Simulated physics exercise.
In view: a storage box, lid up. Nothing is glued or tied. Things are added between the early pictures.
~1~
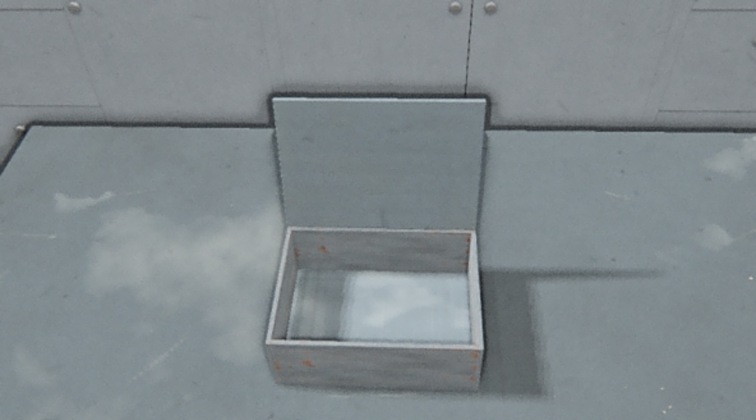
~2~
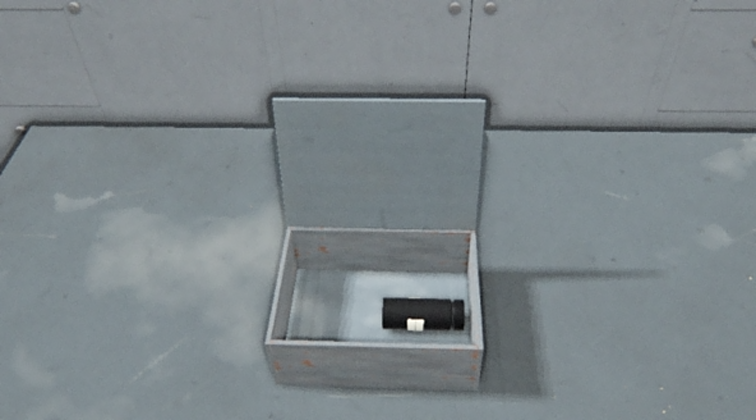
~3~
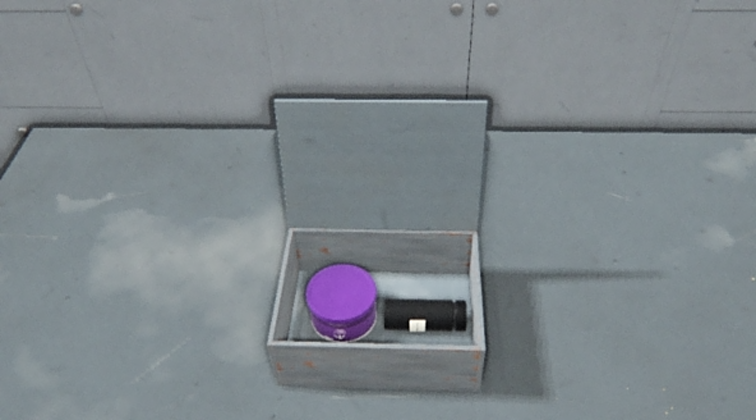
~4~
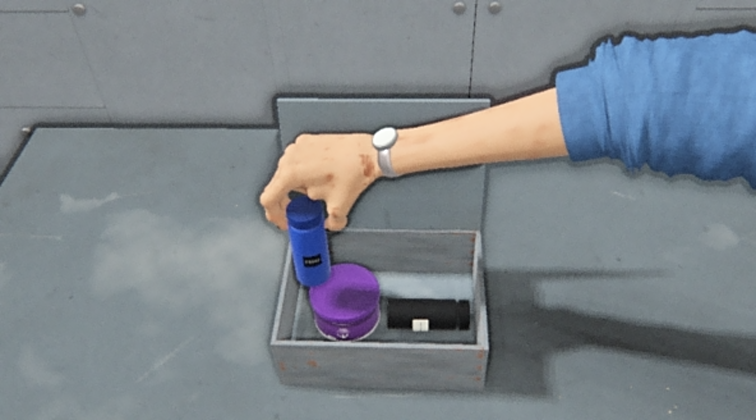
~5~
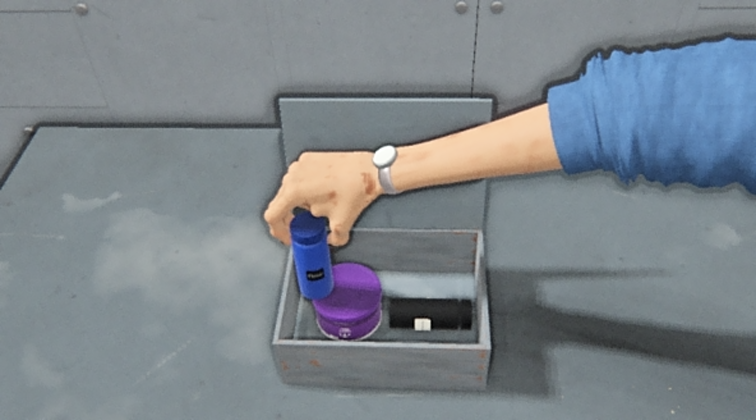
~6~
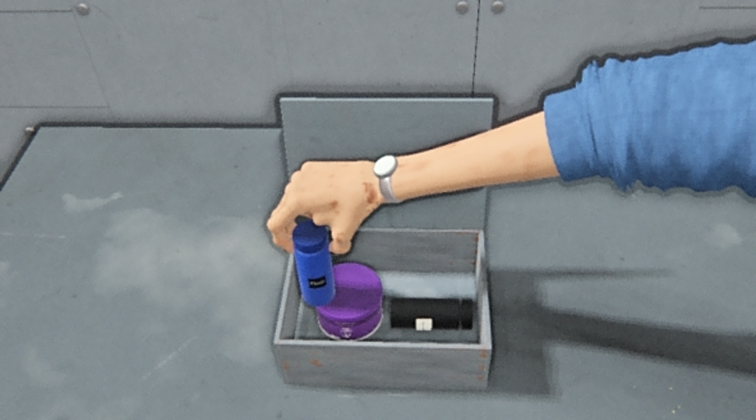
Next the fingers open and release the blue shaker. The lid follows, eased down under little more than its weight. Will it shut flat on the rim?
Outcome: The lid will not close.
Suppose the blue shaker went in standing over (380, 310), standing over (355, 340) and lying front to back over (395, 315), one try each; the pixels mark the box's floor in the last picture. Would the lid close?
In the first case it stays ajar; in the second case it stays ajar; in the third case it is held up.
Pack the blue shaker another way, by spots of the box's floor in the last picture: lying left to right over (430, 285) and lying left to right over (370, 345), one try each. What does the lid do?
First try: It closes; second try: It closes.
Then, 1.20 s past the last view, lid starting down.
Then, 2.00 s past the last view, lid 48° above the rim; blue shaker rocked 7° from its first pose near (313, 268).
Then, 2.40 s past the last view, lid 24° above the rim; blue shaker on its side near (292, 312).
Then, 3.60 s past the last view, lid 13° above the rim; blue shaker on its side near (303, 322).
Finally, lid 14° above the rim; down or leaning hard in the box, blue shaker; the other 2 still in place. Final places as the last picture's camera would see them, blue shaker near (303, 321).
